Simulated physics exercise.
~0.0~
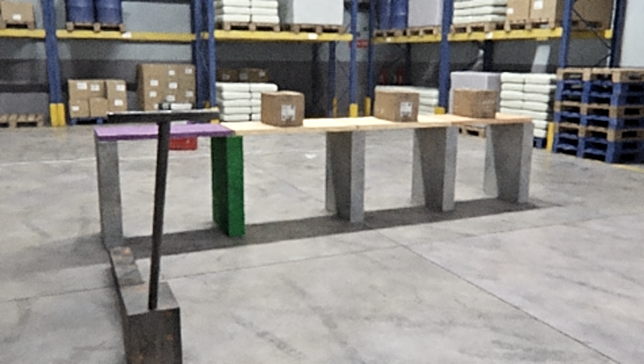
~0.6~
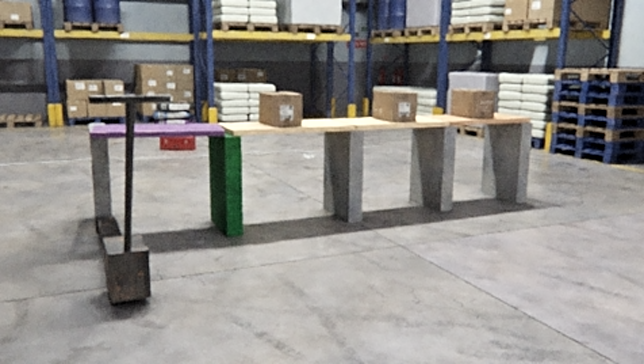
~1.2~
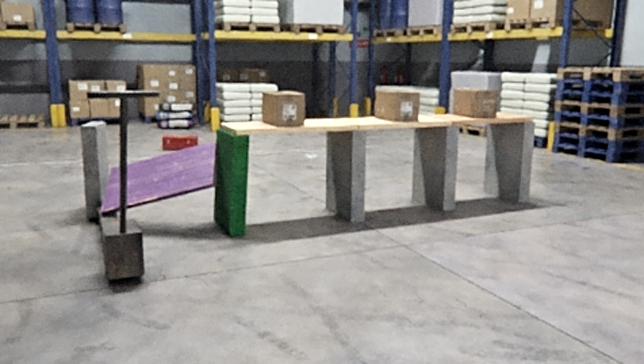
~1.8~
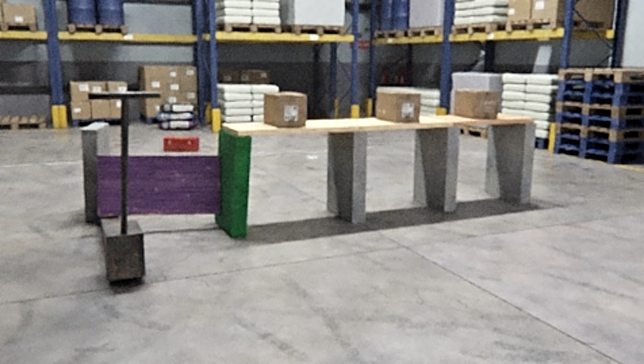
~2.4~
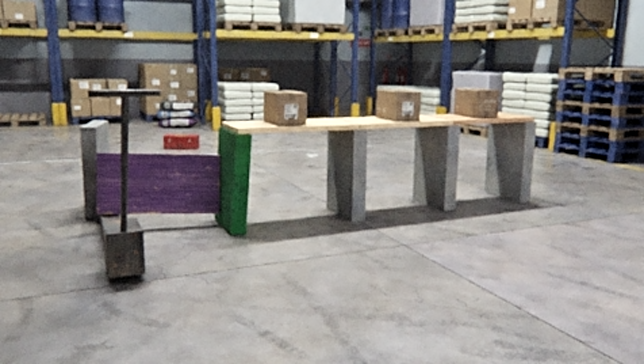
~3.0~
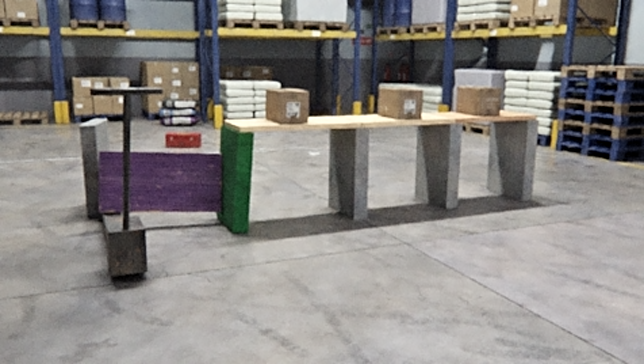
A purple board drops onto its side between uprights beside a jack; the boxed boards stay up.
